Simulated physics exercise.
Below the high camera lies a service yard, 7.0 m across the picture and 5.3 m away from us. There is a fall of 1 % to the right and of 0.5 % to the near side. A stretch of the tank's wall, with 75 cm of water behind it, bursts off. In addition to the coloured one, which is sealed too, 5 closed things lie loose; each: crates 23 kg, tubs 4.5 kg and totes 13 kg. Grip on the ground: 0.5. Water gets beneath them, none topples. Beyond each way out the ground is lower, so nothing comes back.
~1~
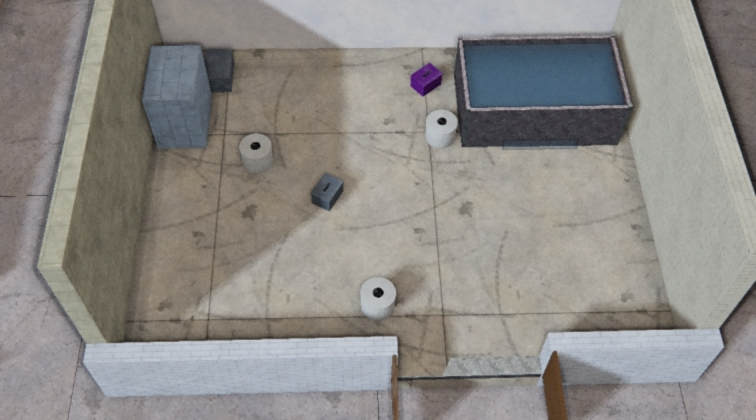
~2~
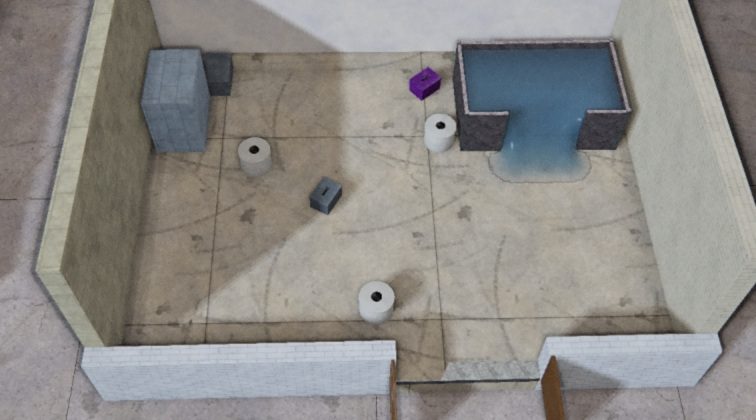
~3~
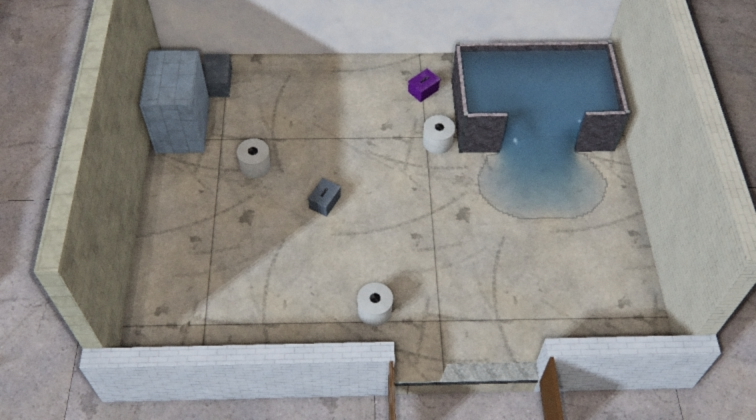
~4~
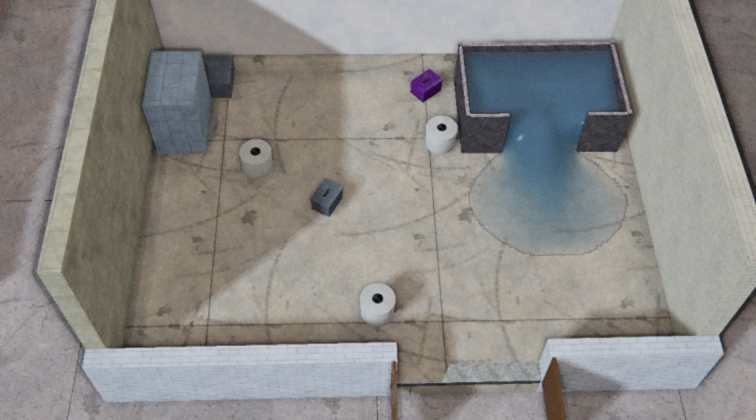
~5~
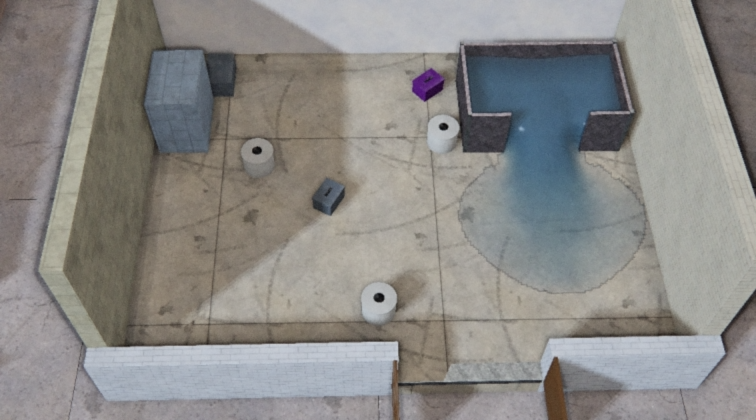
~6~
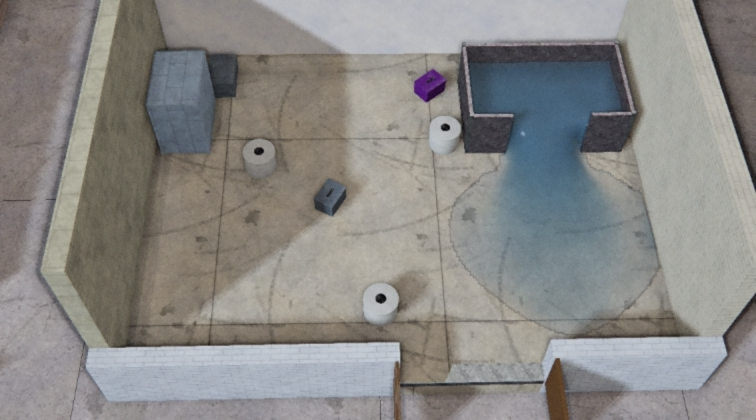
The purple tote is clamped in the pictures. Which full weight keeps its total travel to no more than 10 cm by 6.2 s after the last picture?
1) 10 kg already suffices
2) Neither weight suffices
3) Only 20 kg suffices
1.
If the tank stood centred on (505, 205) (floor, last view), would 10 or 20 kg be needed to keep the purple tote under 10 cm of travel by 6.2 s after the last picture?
Well, in that case the lighter one is plenty.
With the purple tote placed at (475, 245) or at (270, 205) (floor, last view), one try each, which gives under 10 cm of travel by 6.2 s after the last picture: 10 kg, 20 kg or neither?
No option, then light one suffices.
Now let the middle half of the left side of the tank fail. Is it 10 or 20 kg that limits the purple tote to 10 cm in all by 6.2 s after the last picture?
Neither one.
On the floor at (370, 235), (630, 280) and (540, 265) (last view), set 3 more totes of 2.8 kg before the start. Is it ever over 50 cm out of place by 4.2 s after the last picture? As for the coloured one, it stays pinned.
Each in turn: Not that far, further than that, further than that.
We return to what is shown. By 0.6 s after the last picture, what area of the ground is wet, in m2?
Somewhere about 13 m2, give or take.
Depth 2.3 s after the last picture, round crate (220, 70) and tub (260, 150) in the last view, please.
Depth approx. 0 cm / 0 cm.
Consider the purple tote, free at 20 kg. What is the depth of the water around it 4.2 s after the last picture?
Something like 0 centimetres.
Then, 0.6 s after the last picture the purple tote would be 0 cm from its start with 10 kg and 0 cm from its start with 20 kg; 0 cm of water round it then.
Then, 2.3 s after the last picture the purple tote would be 0 cm from its start with 10 kg and 0 cm from its start with 20 kg; 0 cm of water round it then.
Then, 4.2 s after the last picture the purple tote would be 0 cm from its start with 10 kg and 0 cm from its start with 20 kg; 0 cm of water round it then.
Then, 6.2 s after the last picture the purple tote would be 0 cm from its start with 10 kg and 0 cm from its start with 20 kg; 0 cm of water round it then.
